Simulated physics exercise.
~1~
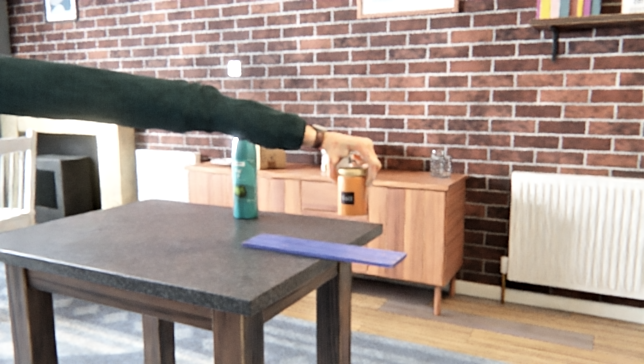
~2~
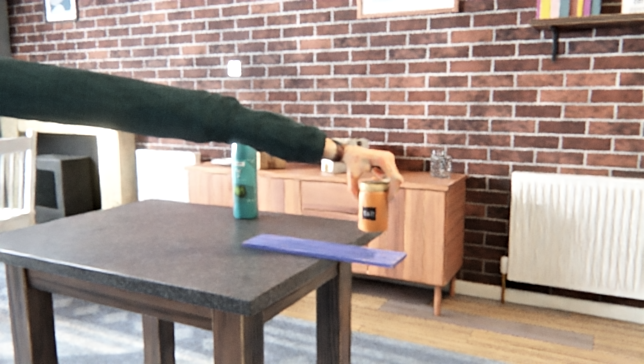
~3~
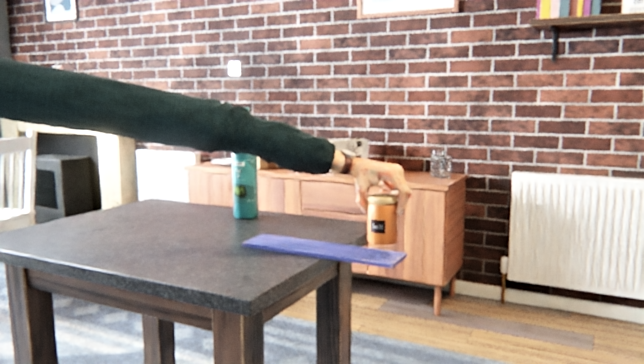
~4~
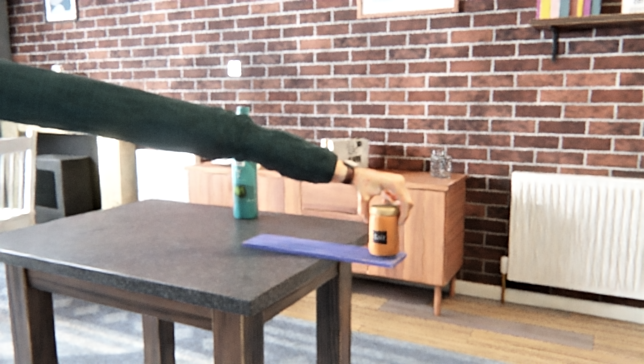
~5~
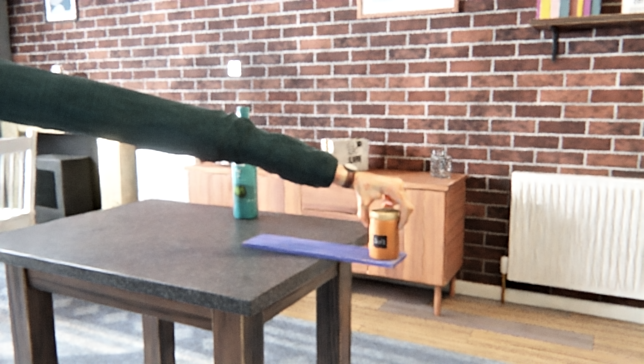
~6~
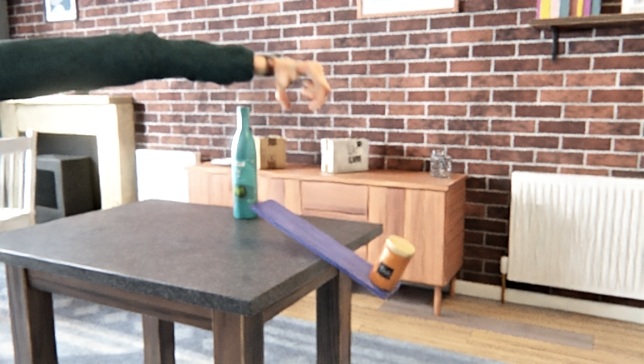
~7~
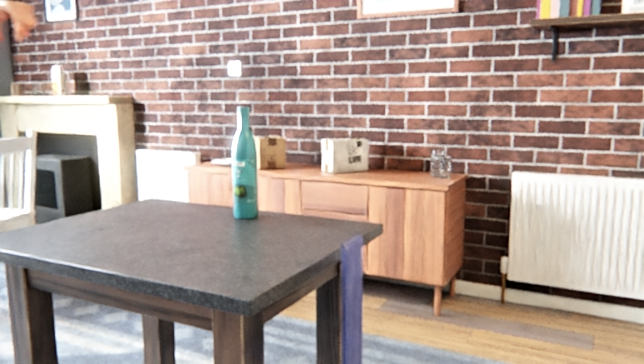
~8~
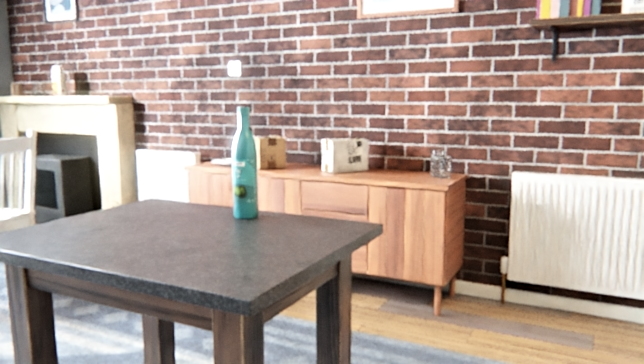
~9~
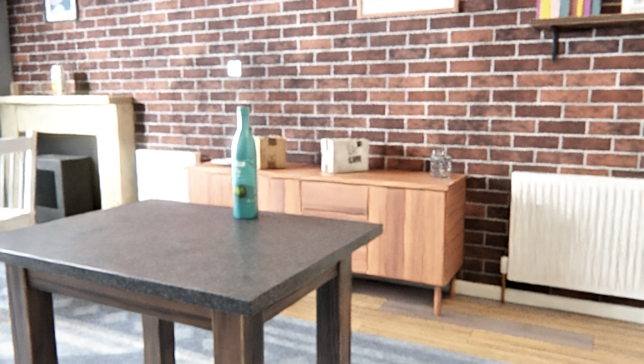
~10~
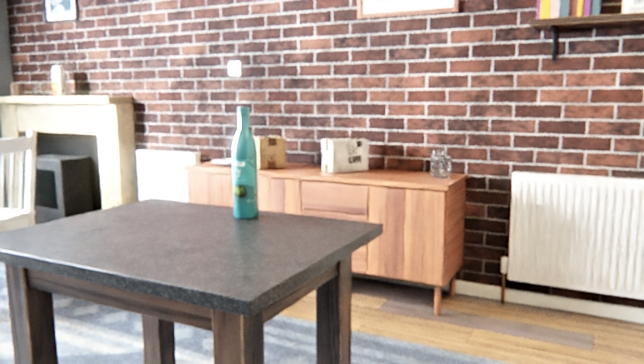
An orange jar with a dark label is carried by a dark-sleeved arm reaching in from the left, over a dark table seen from a still, slightly raised view in a room with a brick wall, a wooden sideboard and a white radiator. A blue plank juts past the table's right edge, and a turquoise bottle stands behind it. The hand lowers the jar onto the plank's overhanging end, then lets go and draws back. The plank tips, the jar leans and slides, and both drop off the edge out of sight. Only the bottle remains standing on the table.
